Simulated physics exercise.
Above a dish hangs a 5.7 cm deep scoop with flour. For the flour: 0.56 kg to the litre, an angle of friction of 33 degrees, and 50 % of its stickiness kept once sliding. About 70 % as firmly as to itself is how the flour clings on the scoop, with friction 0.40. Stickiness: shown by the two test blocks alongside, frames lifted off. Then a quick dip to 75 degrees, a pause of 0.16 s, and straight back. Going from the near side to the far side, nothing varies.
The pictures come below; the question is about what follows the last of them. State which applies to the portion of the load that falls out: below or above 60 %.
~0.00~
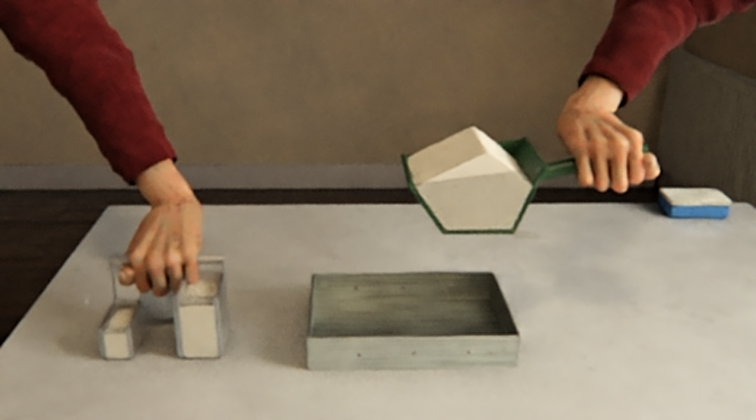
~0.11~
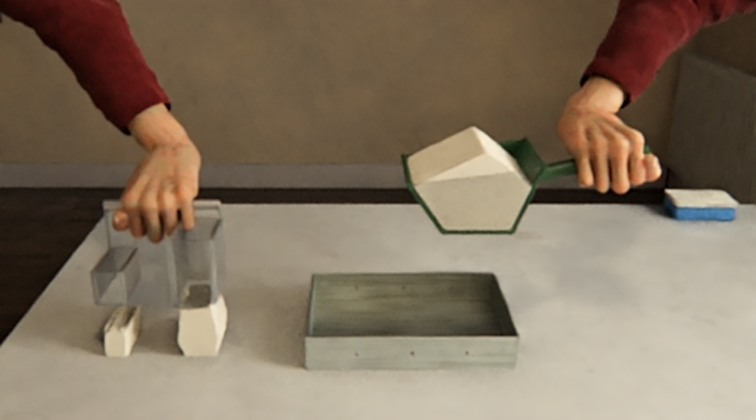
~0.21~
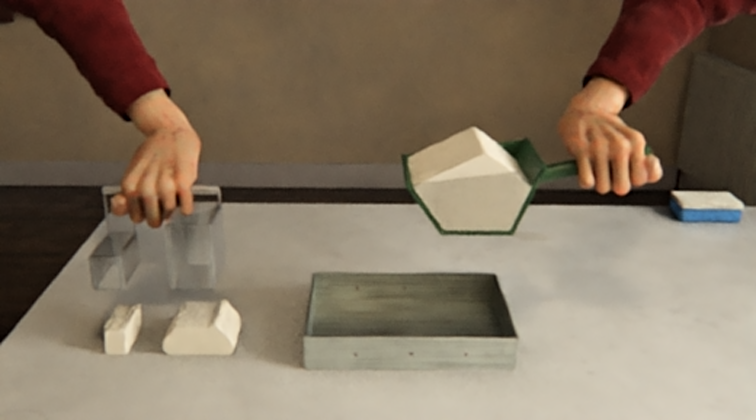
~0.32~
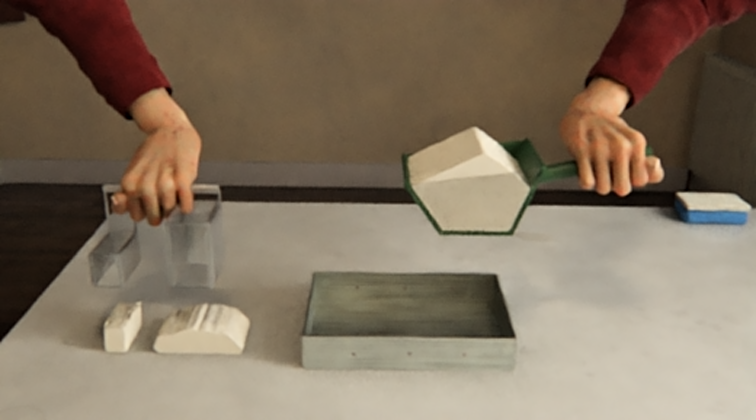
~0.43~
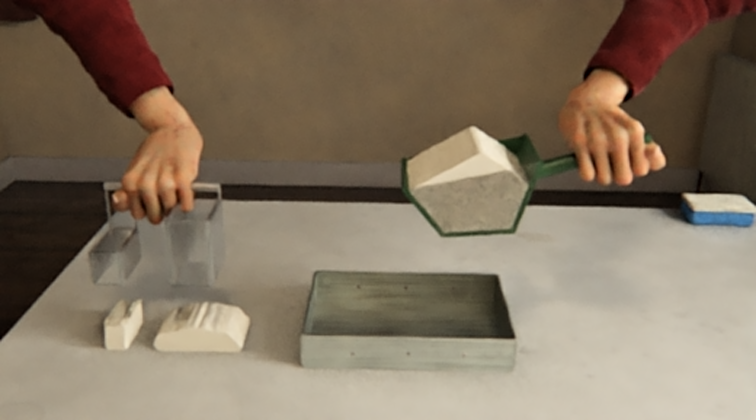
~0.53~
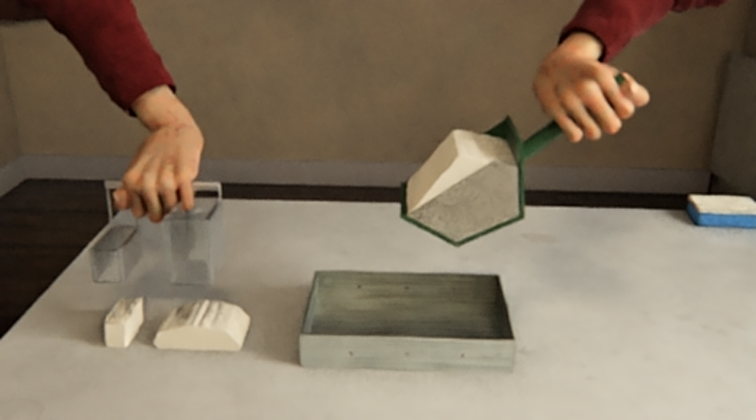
That value is above.
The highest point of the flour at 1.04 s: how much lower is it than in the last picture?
I'd put it at close to 6.5 cm.
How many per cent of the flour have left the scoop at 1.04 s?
Around 65 %.
After 0.76 s, the scoop is at 74 degrees and 7 % has left it.
After 1.04 s, the scoop is at 67 degrees and 65 % has left it.
After 1.31 s, the scoop is at 4 degrees and 69 % has left it.
After 1.59 s, the scoop is at 0 degrees and 69 % has left it.
After 1.77 s, the scoop is at 0 degrees and 69 % has left it.
